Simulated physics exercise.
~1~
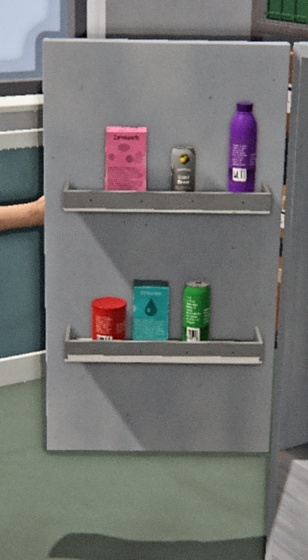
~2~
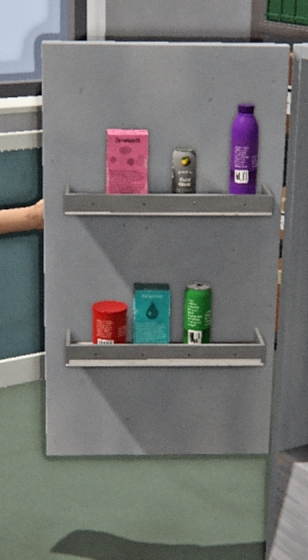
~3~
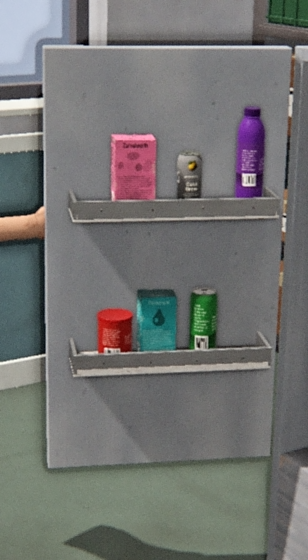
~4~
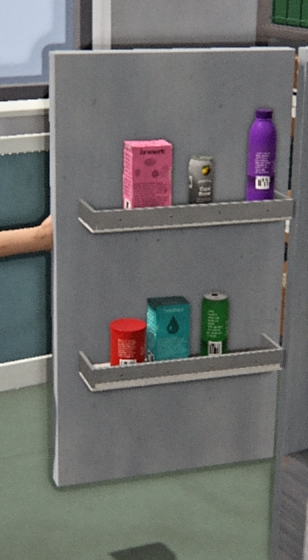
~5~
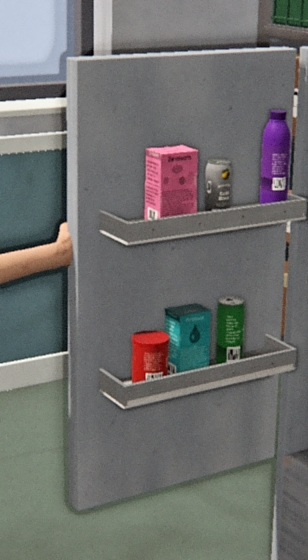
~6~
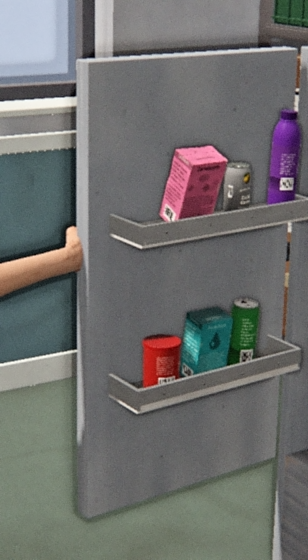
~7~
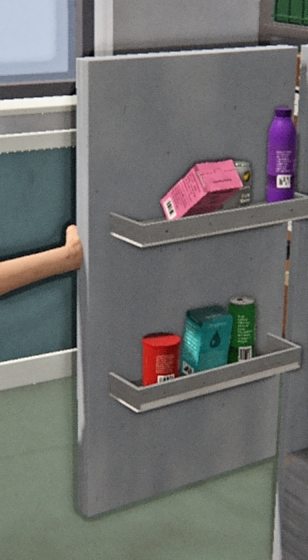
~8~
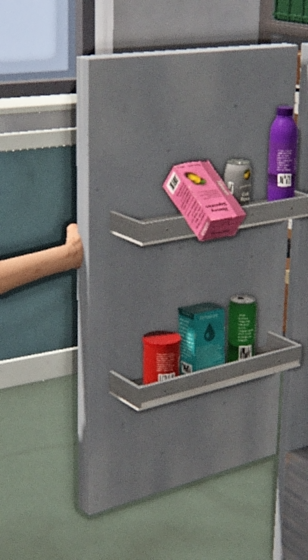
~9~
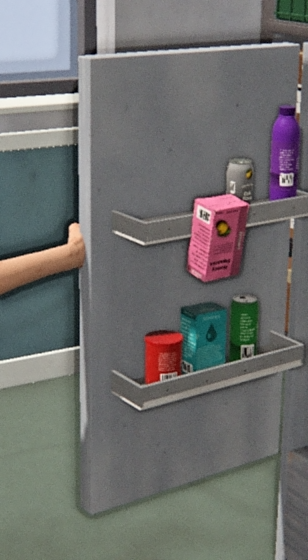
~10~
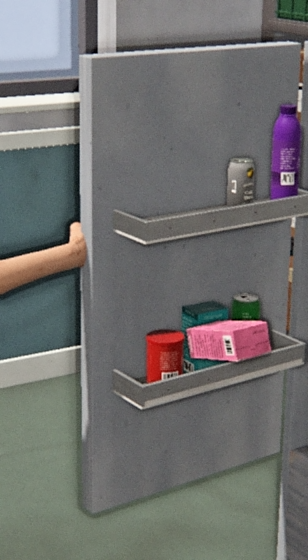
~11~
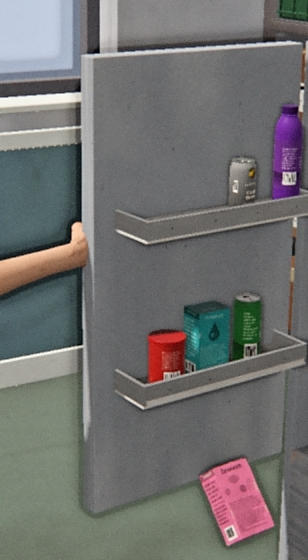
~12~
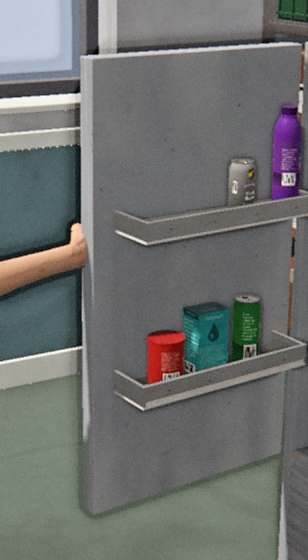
Workshop cabinet door swinging in a person's grip and stopping, pink carton toppling off upper rack and dropping below, others staying racked.
